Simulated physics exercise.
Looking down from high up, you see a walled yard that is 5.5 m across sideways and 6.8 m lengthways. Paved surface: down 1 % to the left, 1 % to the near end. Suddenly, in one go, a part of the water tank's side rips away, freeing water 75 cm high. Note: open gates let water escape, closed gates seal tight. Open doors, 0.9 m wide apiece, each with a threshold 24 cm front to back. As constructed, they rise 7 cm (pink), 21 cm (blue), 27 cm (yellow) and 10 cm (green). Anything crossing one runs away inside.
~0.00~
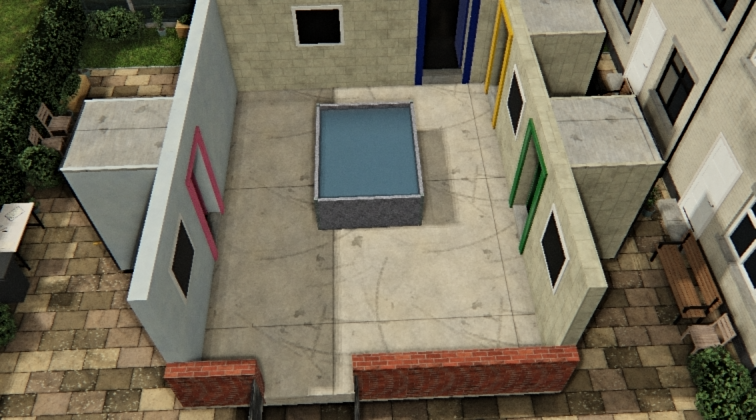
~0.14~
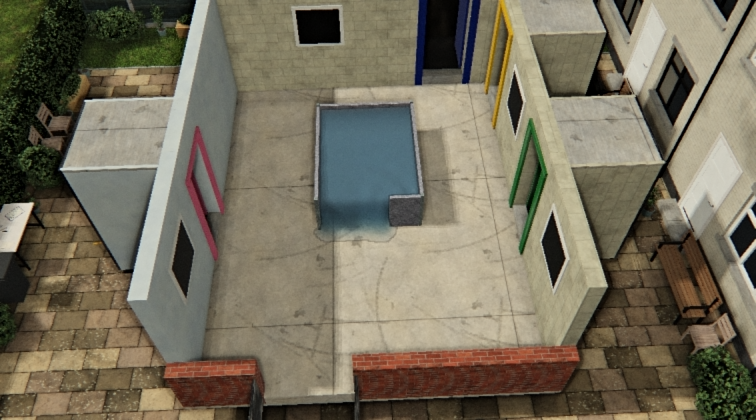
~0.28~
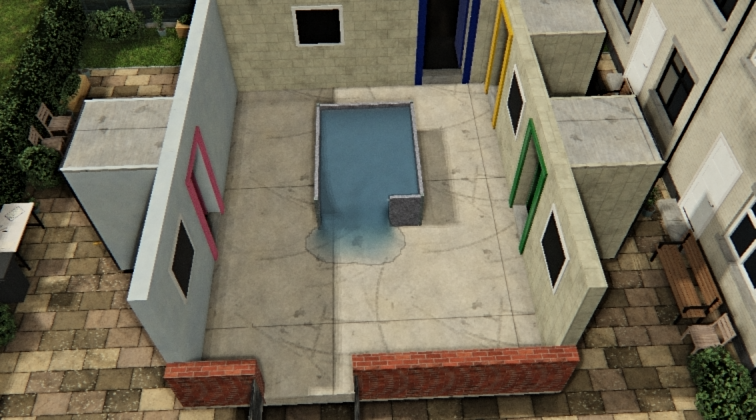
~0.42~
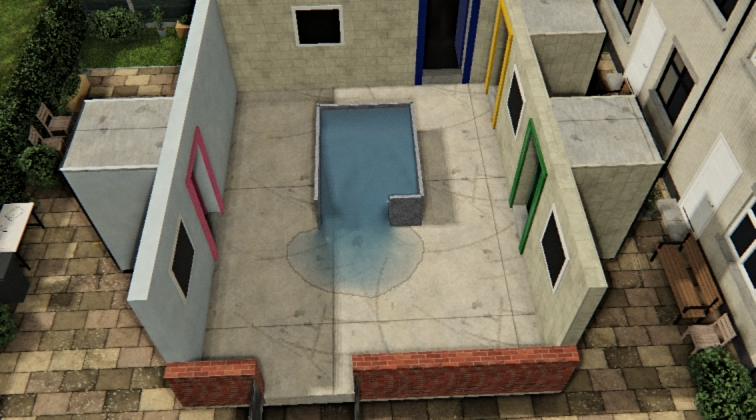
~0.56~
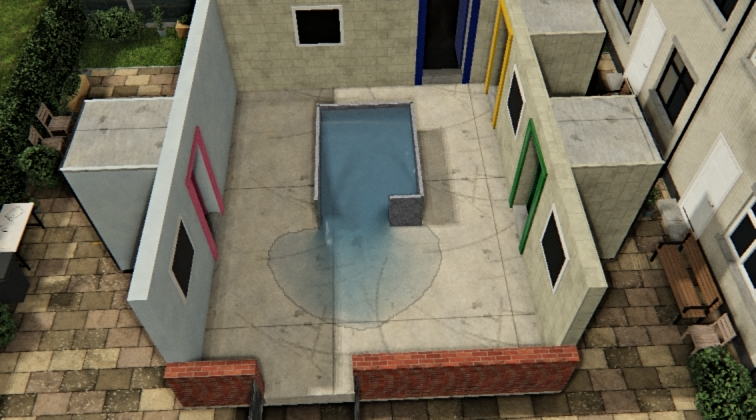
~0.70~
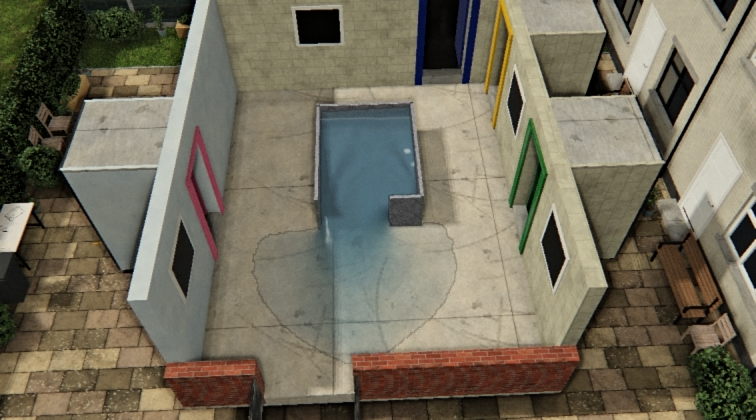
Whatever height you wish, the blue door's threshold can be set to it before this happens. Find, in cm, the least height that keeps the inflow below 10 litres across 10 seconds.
The least height is about 5.5 cm.
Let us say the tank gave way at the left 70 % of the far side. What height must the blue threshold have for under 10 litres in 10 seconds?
Near 11.0 cm.
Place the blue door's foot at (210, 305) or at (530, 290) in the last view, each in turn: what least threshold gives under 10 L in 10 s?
First place around 15 cm, second around 8.0 cm.
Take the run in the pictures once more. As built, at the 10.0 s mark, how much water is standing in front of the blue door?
About 4.5 centimetres deep.
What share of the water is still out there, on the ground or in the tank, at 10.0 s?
Some 56 per cent remains.
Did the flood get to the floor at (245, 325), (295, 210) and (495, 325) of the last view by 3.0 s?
1: Awash; 2: Unwetted; 3: Awash.
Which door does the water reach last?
Door: Blue.
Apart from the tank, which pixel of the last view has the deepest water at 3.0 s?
Near (542, 369).
After 1.4 s water covers 35 % of the floor, deepest (38 cm) near (346, 238); it has not reached the blue door.
After 3.0 s water covers 40 % of the floor, deepest (32 cm) near (542, 369); it has not reached the blue door.
After 10.0 s water covers 95 % of the floor, deepest (10 cm) near (199, 386); 5 cm at the blue door, 0 litres in over its 21 cm threshold.
At the blue door as built, the water arrived by 5.9 s and peaked near 9 cm at 6.8 s.
Run again over the same 10 s with other heights there, 17 litres in over 4.5 cm, 4 litres over 6.5 cm. The limit of 10 litres is kept from about 5.5 cm up.
